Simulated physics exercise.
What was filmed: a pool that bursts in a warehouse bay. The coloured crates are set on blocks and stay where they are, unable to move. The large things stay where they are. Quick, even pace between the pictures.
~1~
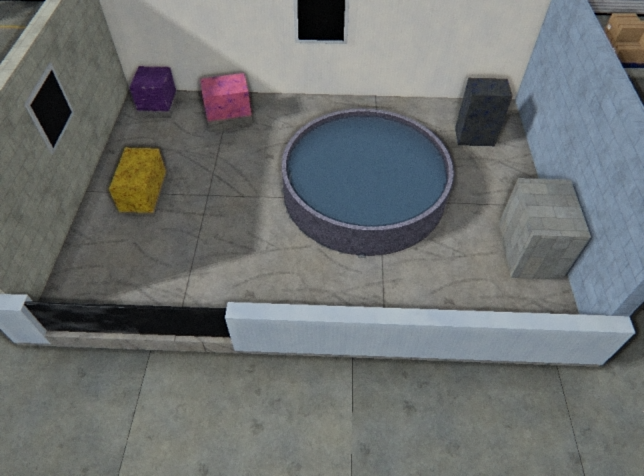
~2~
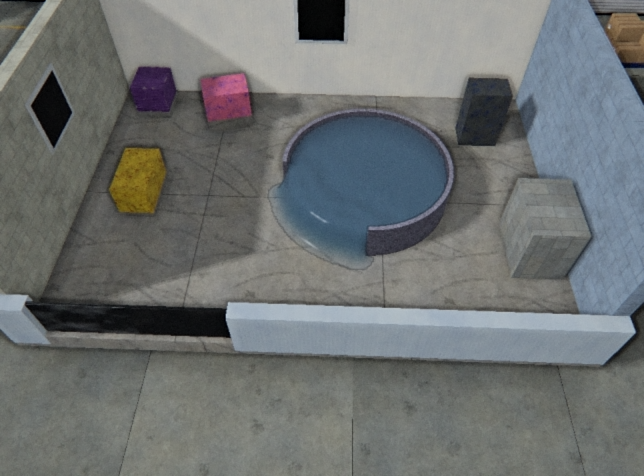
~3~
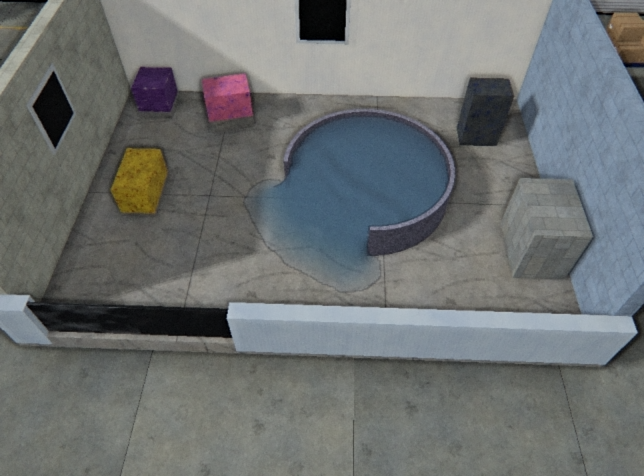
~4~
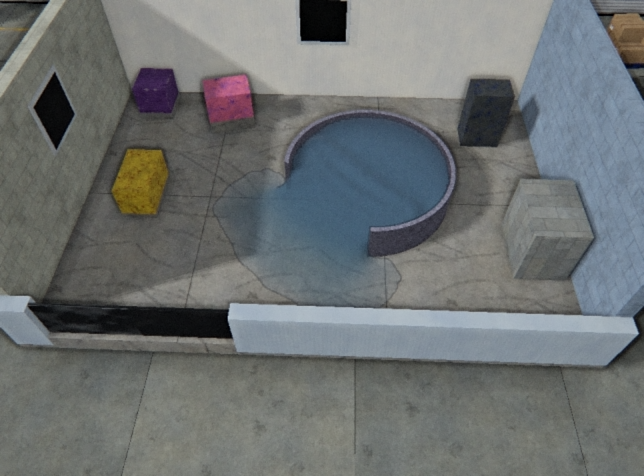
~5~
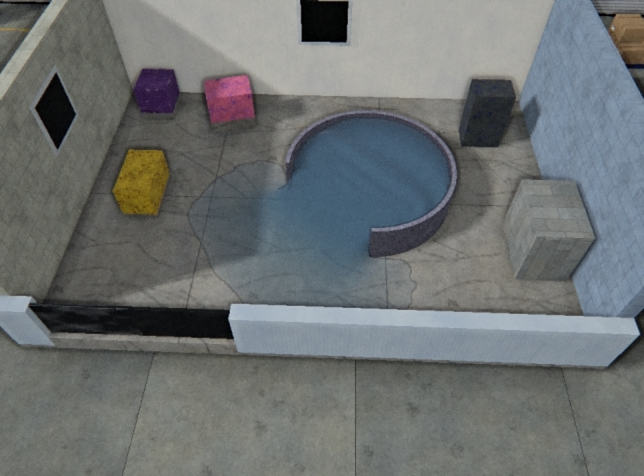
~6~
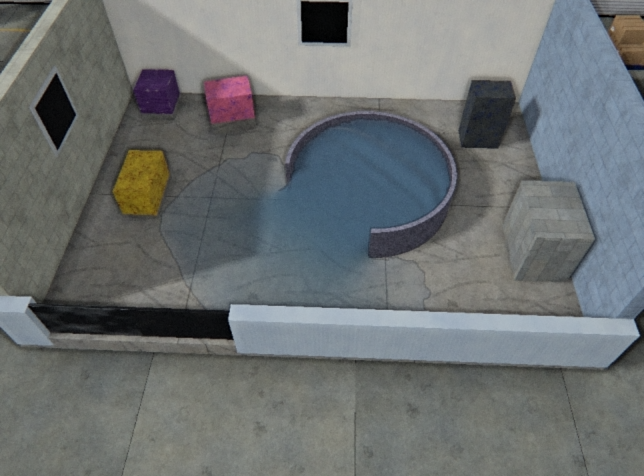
At first, a round tank of still blue water stands in a walled bay among coloured blocks. Then its front left side opens and water pours onto the concrete floor, spreading forward and left in a thinning sheet whose edge creeps toward the yellow block, while the blocks stay still.
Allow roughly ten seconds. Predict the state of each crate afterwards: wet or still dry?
Afterwards, the yellow crate is wet; the pink crate is still dry; the purple crate is wet.
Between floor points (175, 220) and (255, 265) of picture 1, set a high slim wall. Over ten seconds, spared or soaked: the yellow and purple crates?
The way I see it, the yellow one is inundated, and the purple one is inundated.
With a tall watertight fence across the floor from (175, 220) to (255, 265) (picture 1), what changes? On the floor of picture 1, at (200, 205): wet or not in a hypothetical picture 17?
There: Wet.
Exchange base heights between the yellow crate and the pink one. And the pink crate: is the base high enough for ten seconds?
For the pink crate, the answer is that it is drenched.
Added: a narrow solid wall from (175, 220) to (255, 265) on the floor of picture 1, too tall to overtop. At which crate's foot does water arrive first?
My answer: The crate marked yellow.
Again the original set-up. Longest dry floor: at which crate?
That is the purple one.
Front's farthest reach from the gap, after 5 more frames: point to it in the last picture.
Front's tip: Near (53, 281).
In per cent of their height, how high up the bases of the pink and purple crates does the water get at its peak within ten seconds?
Roughly 80 per cent, then 220 per cent.
A moment on, water covers 35 % of the floor; the yellow crate water round its plinth, the pink crate not reached, the purple crate not reached.
Next, water covers 40 % of the floor; the yellow crate water round its plinth, the pink crate water round its plinth, the purple crate not reached.
Then, water covers 60 % of the floor; the yellow crate water round its plinth, the pink crate water round its plinth, the purple crate water round its plinth.
Later, water covers 85 % of the floor; the yellow crate water round its plinth, the pink crate water round its plinth, the purple crate water round its plinth.
In the end, water covers 100 % of the floor; the yellow crate was topped, the pink crate stayed above the water, the purple crate was topped.
